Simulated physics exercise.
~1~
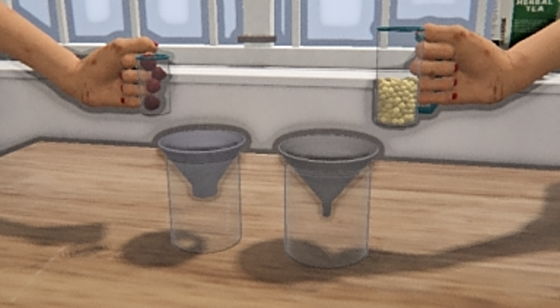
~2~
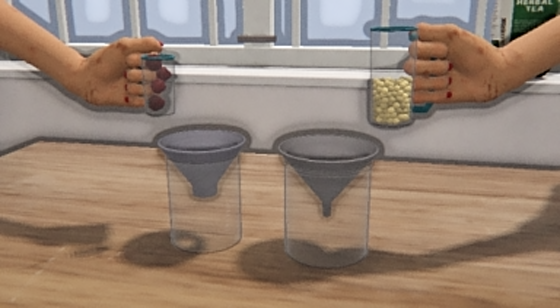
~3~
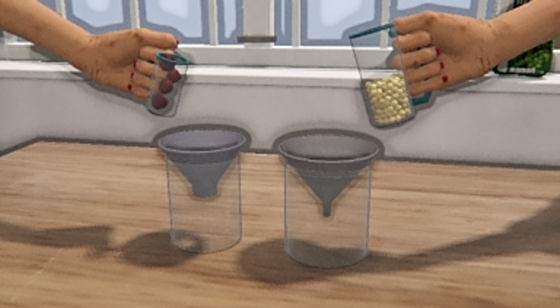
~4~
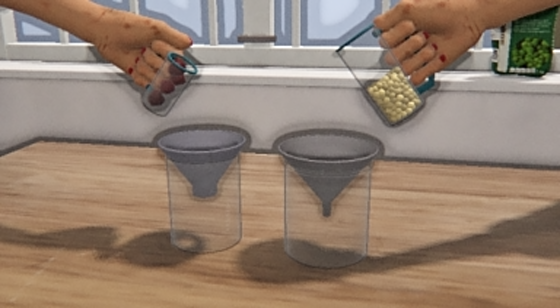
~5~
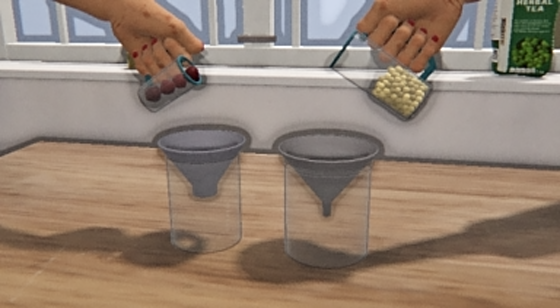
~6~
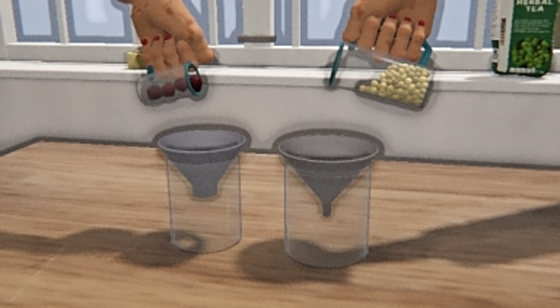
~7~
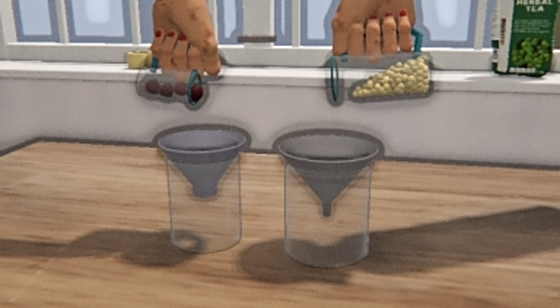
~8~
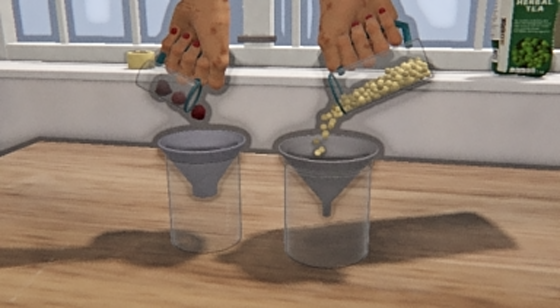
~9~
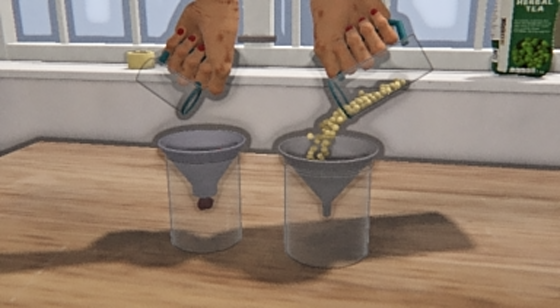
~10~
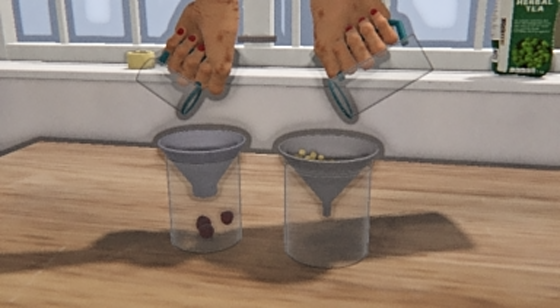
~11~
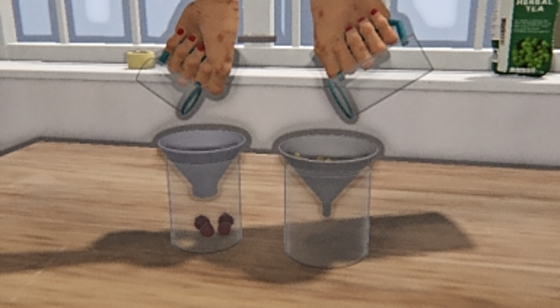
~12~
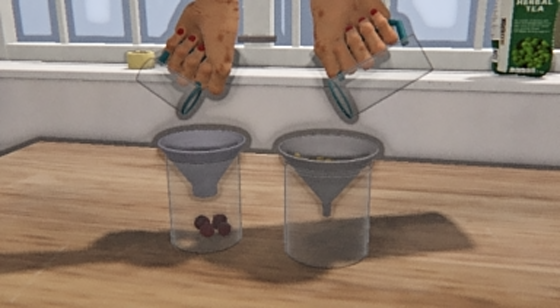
Two hands hold clear cups with teal handles above a wooden counter, seen from a still view facing a white window ledge, with a green package at the right. Below them stand two clear jars topped with grey funnels. The left cup holds a few dark reddish balls, and the right holds many small pale yellow ones. Both hands tilt their cups inward until the contents spill into the funnels. The dark balls drop through and settle at the bottom of the left jar, while the pale ones stay stuck in the right funnel, leaving its jar empty beneath the upturned cups.
